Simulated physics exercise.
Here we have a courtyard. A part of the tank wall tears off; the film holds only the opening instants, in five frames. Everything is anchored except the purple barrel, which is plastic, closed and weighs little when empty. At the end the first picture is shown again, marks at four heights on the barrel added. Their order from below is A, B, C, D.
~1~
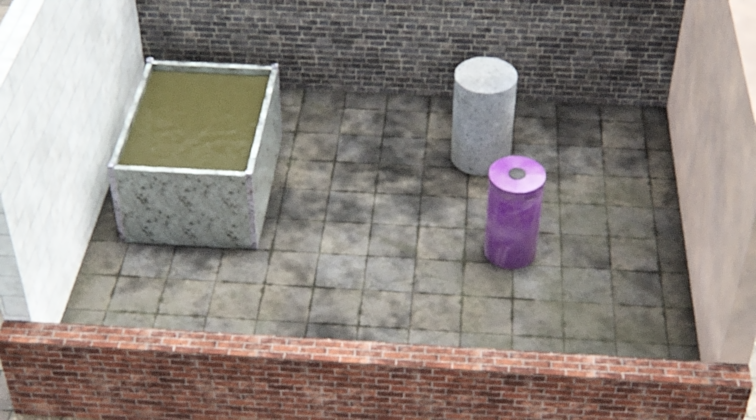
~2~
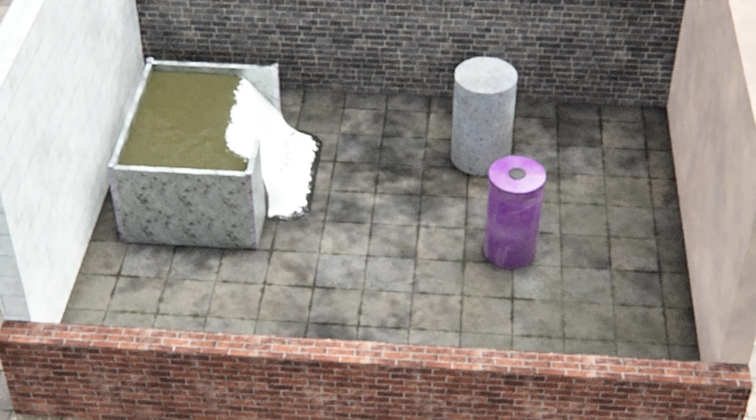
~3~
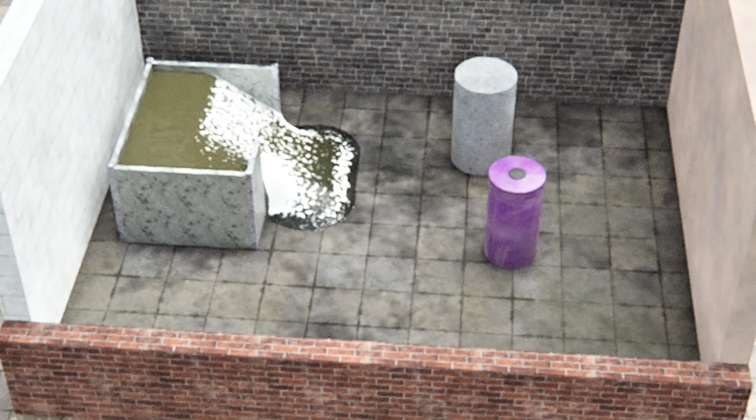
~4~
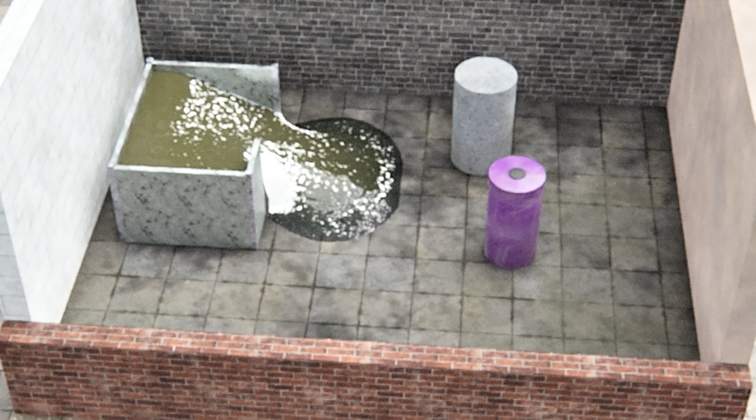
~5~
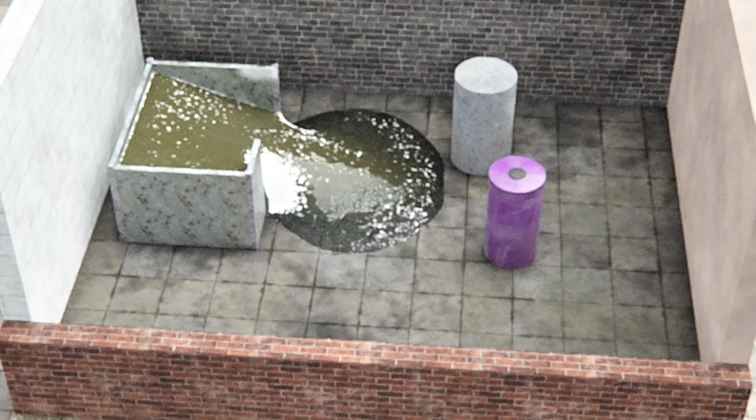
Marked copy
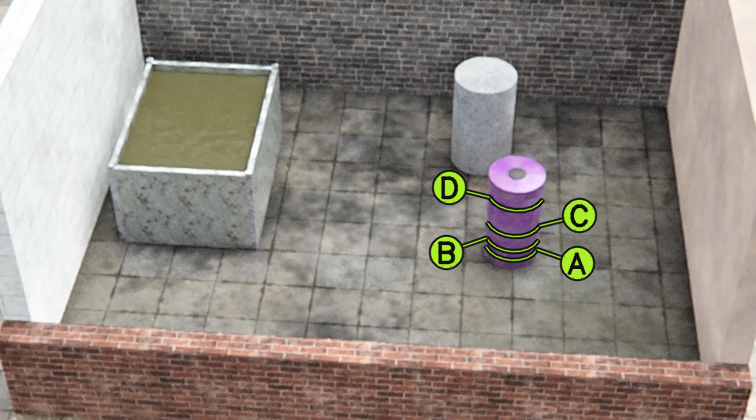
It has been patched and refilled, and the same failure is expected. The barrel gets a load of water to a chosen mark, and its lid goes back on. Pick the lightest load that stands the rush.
Level C just does it.
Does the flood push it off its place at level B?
Yes, that goes wrong.
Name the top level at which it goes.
That would be B.
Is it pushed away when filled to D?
No, not at all.
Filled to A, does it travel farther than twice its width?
Yes.
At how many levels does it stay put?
Two of the four.
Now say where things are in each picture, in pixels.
Lid of the purple barrel at (517, 174); tank full, its middle at (198, 122).
Water covers 2 % of the ground and is seen nearest the barrel at (302, 199).
Water covers 5 % of the ground and is seen nearest the barrel at (342, 200).
Water covers 9 % of the ground and is seen nearest the barrel at (389, 200).
Lid of the purple barrel at (517, 174); water covers 13 % of the ground and is seen nearest the barrel at (421, 214).
On the marked copy, A at (511, 260); B at (512, 251); C at (513, 236); D at (515, 210); from the bottom up A, B, C, D.
If A is chosen, it is pushed about 4 times its own width away.
If B is chosen, it is pushed about its own width away.
If C is chosen, it does not move.
If D is chosen, it does not move.
